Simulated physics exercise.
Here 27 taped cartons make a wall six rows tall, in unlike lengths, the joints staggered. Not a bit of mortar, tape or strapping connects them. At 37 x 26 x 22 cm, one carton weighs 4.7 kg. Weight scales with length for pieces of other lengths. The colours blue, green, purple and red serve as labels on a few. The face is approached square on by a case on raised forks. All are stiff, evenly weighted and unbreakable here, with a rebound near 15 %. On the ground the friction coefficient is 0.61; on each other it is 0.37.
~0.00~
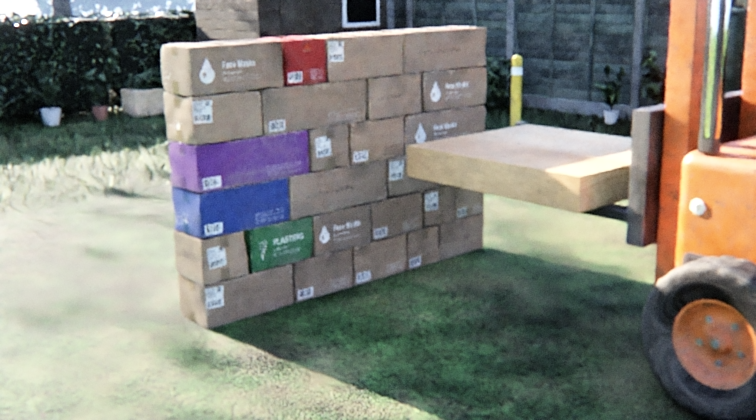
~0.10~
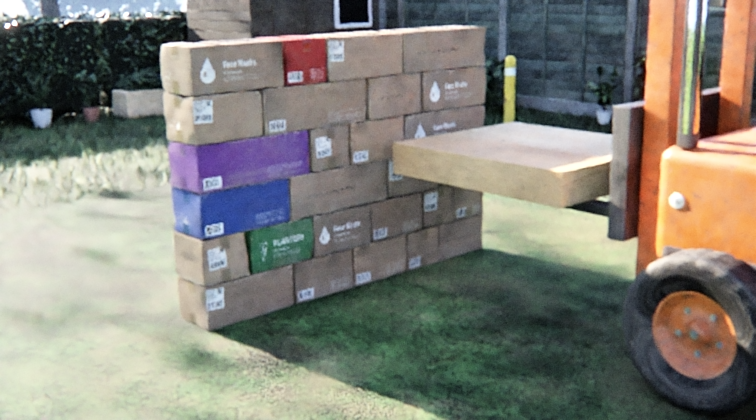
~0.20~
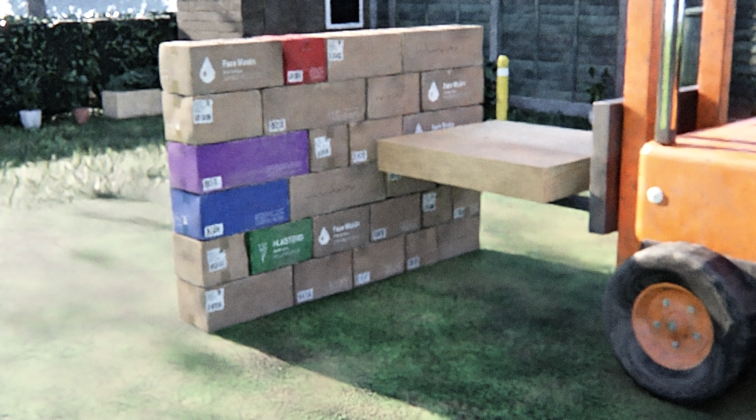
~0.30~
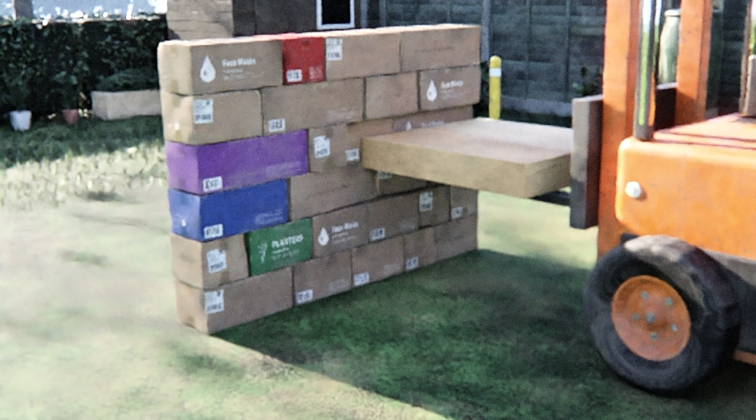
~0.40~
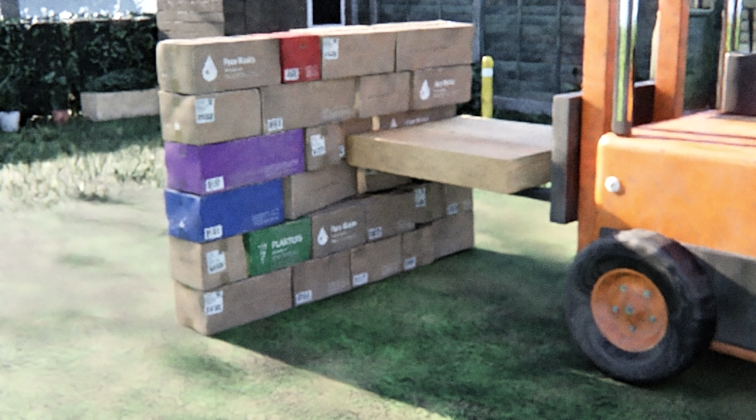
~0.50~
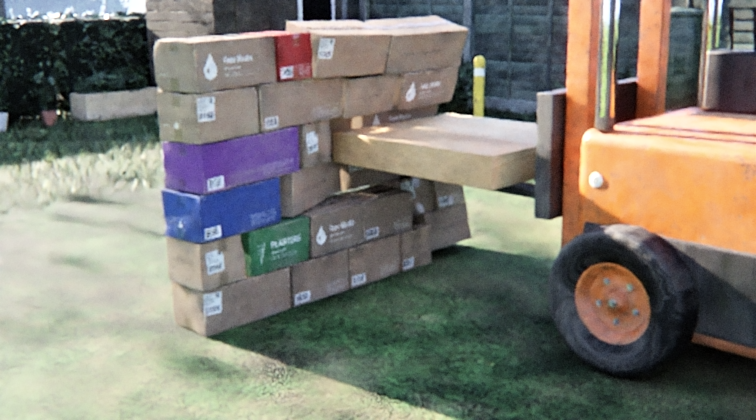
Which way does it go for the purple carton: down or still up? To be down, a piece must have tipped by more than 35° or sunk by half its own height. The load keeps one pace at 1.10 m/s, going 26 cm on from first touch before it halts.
Down.
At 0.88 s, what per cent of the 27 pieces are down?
It's 35 percent at that point.
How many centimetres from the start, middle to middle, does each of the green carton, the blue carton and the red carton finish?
The green one ends 0 cm from where it began, the blue one 10 cm, and the red one 190 cm.
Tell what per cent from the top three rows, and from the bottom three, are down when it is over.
Top share 100 per cent; bottom share 40 per cent.
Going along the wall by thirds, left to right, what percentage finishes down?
Left third 50 percent, middle third 60 percent, right third 90 percent.
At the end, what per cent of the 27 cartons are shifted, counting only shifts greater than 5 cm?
Fraction: 75 %.
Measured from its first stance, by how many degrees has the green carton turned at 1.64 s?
About 0 degrees.
After 0.88 s, 9 of the 27 cartons down; purple carton leaning 6°; red carton leaning 6°.
After 1.64 s, 18 of the 27 cartons down; purple carton leaning 51°; red carton leaning 51°, 27 cm lower.
At rest (2.8 s), 18 of the 27 cartons down; purple carton on its side; red carton upside down; green carton shifted 20 mm. As the last picture would show them, middles, purple carton near (122, 302), red carton near (61, 240).
